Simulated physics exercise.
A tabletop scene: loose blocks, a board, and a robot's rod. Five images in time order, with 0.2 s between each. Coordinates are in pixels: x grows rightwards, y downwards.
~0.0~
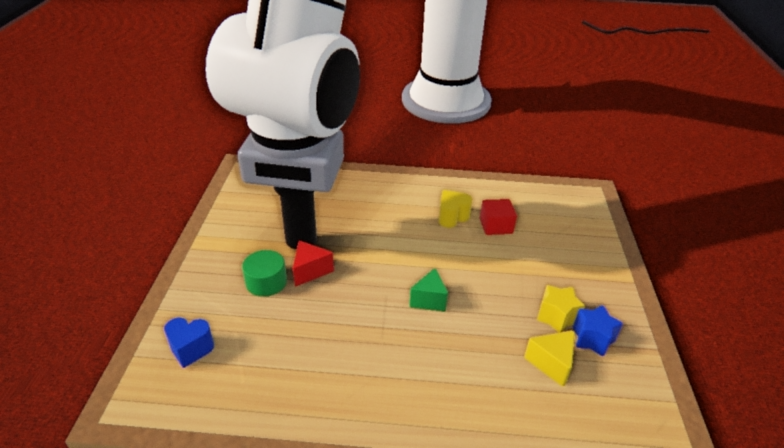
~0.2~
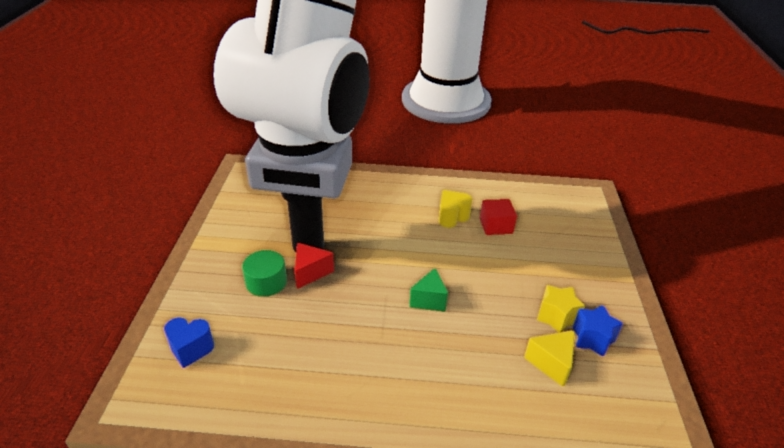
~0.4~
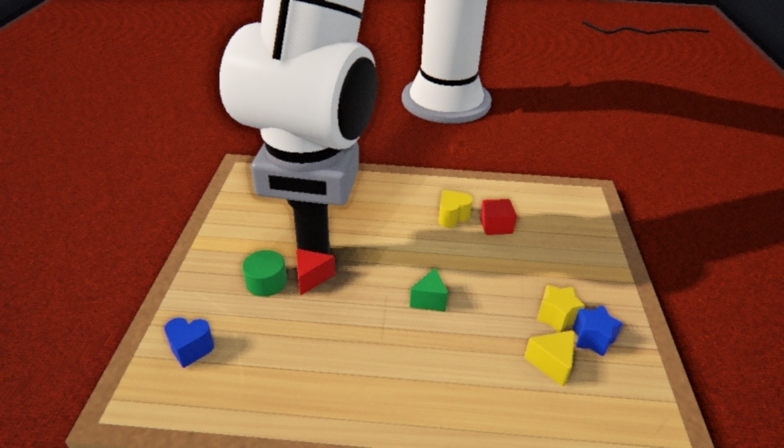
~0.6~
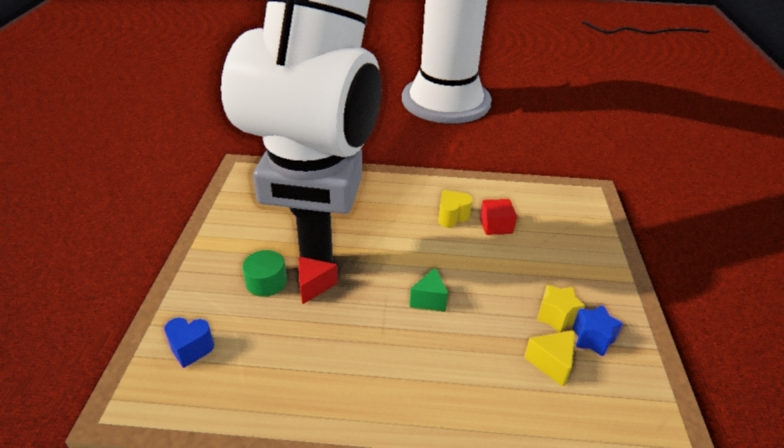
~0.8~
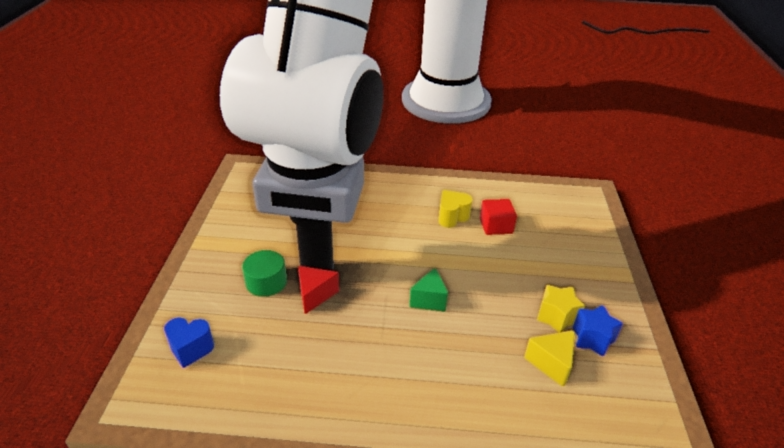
Robot arm with a black rod nudging a red triangular block slightly toward the viewer beside a green round block.
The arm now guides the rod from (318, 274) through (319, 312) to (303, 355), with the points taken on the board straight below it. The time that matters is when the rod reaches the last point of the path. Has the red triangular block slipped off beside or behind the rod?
No, that is not what happens.
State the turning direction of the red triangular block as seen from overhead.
Looking down, it rotates anti-clockwise.
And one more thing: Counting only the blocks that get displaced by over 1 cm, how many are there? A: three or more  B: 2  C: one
C.
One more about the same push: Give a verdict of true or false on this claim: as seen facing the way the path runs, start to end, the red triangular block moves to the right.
That claim is false.
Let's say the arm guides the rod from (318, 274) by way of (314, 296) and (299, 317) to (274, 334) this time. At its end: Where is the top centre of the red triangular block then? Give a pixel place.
The point I'd pick in the picture is (307, 324).
On the path given first. One third of the way, rod (320, 293); red triangular block (318, 304).
Two thirds of the way, rod (314, 320); red triangular block (316, 333), turned 25° anticlockwise.
At the end, rod (303, 349); green round block in place; red triangular block (312, 364), turned 45° anticlockwise.
